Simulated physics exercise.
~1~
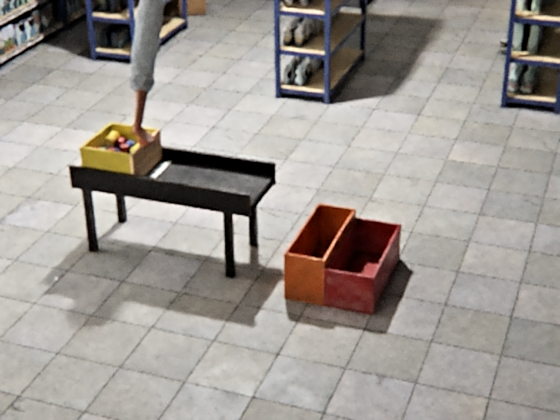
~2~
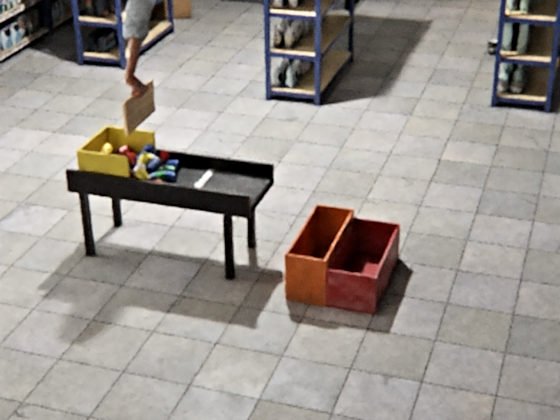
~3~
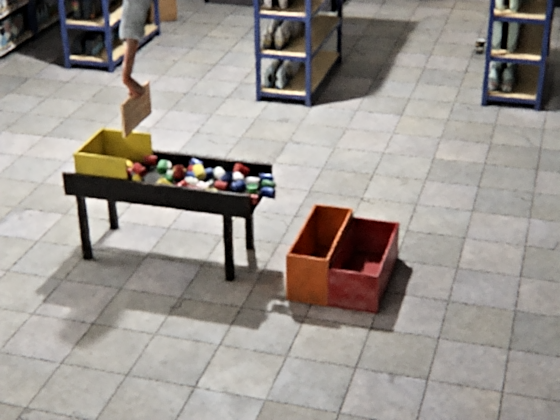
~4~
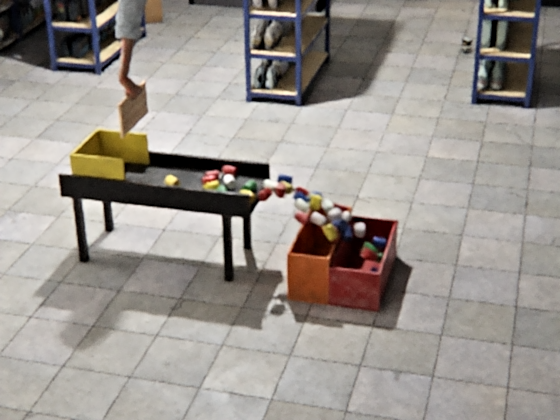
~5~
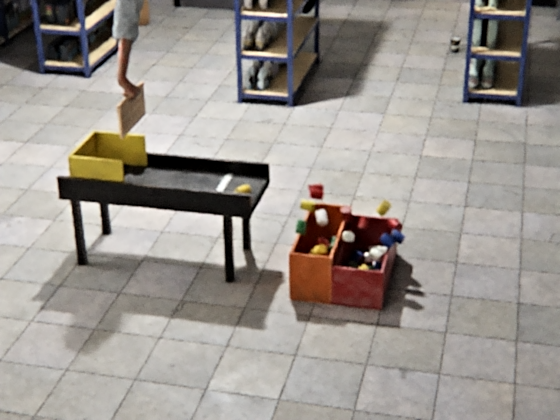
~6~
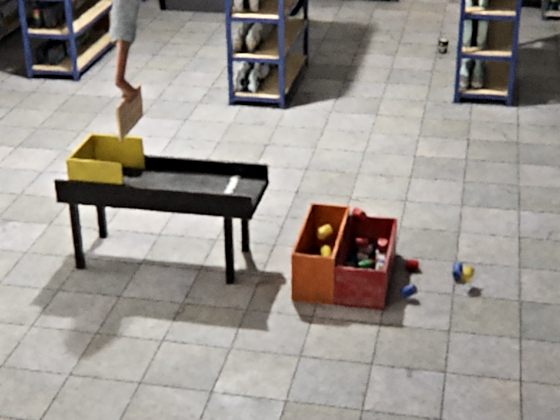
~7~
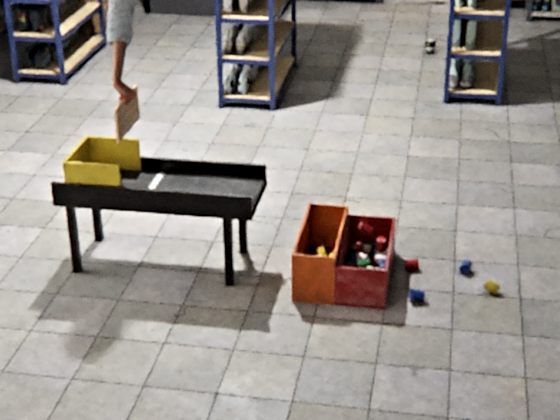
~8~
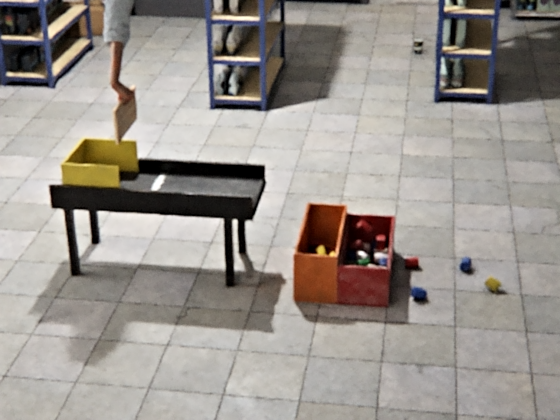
On a tiled floor near shelves, a hand lifts a panel from a yellow pen, and colourful small pieces ride right along a black belt, spilling off its end into orange and red containers, most settling in the red one, some in the orange, and a few on the floor beyond.
